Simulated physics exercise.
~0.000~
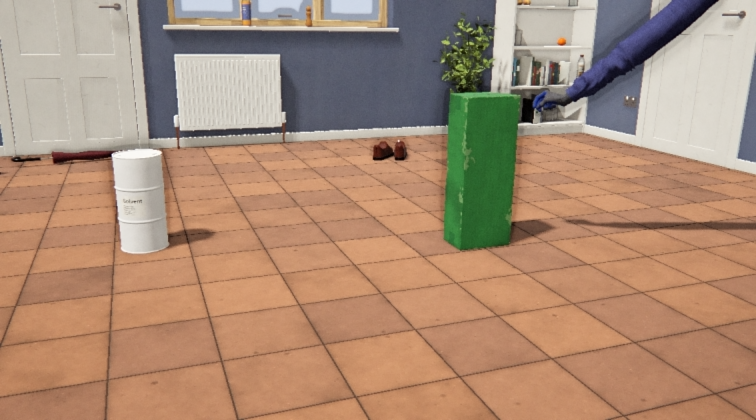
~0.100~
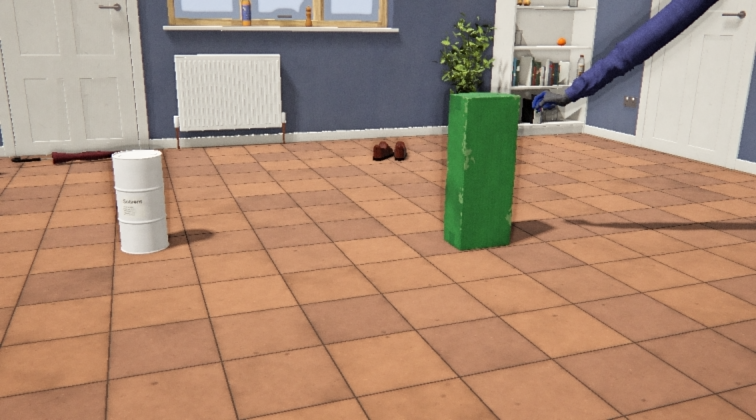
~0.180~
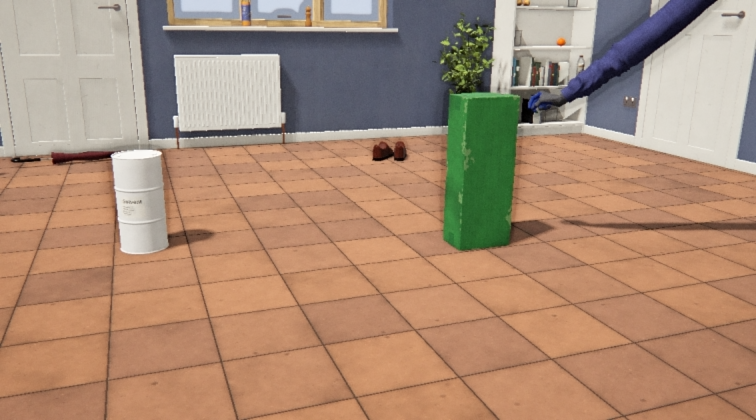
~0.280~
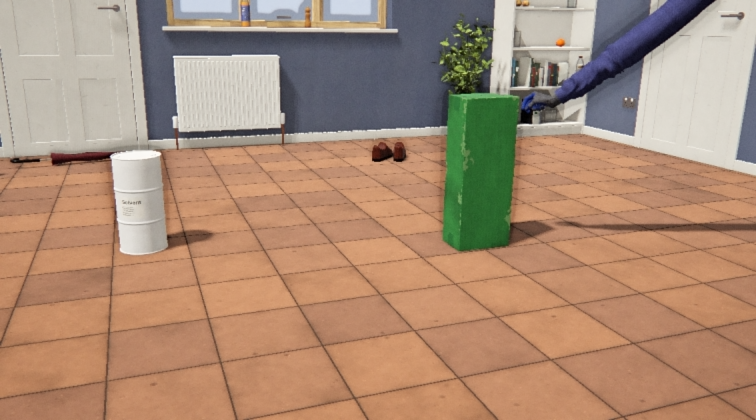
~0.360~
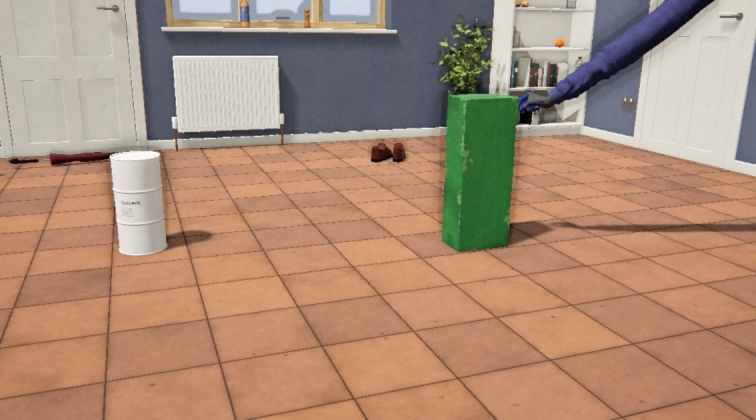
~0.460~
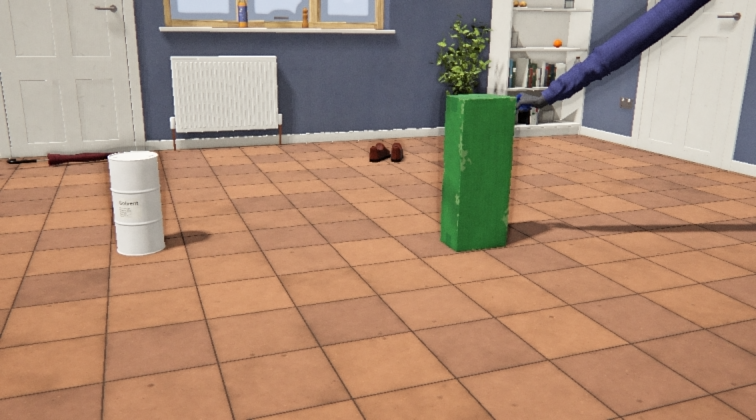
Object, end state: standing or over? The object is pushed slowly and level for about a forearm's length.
Over.
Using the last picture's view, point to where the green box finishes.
Close to (375, 227) in the last picture.
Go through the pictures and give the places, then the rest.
The first picture shows green box (480, 171).
The second picture shows green box (480, 171).
The third picture shows green box (480, 171).
The fourth picture shows green box (479, 172).
The fifth picture shows green box (478, 172).
The sixth picture shows green box (477, 172).
After 1.26 s, green box tipped 21° from how it was near (451, 169).
After 1.76 s, green box tipped 53° from how it was near (410, 185).
At rest (2.4 s), tipped over on the floor, green box. Seen from the same camera at the end, green box near (375, 228).
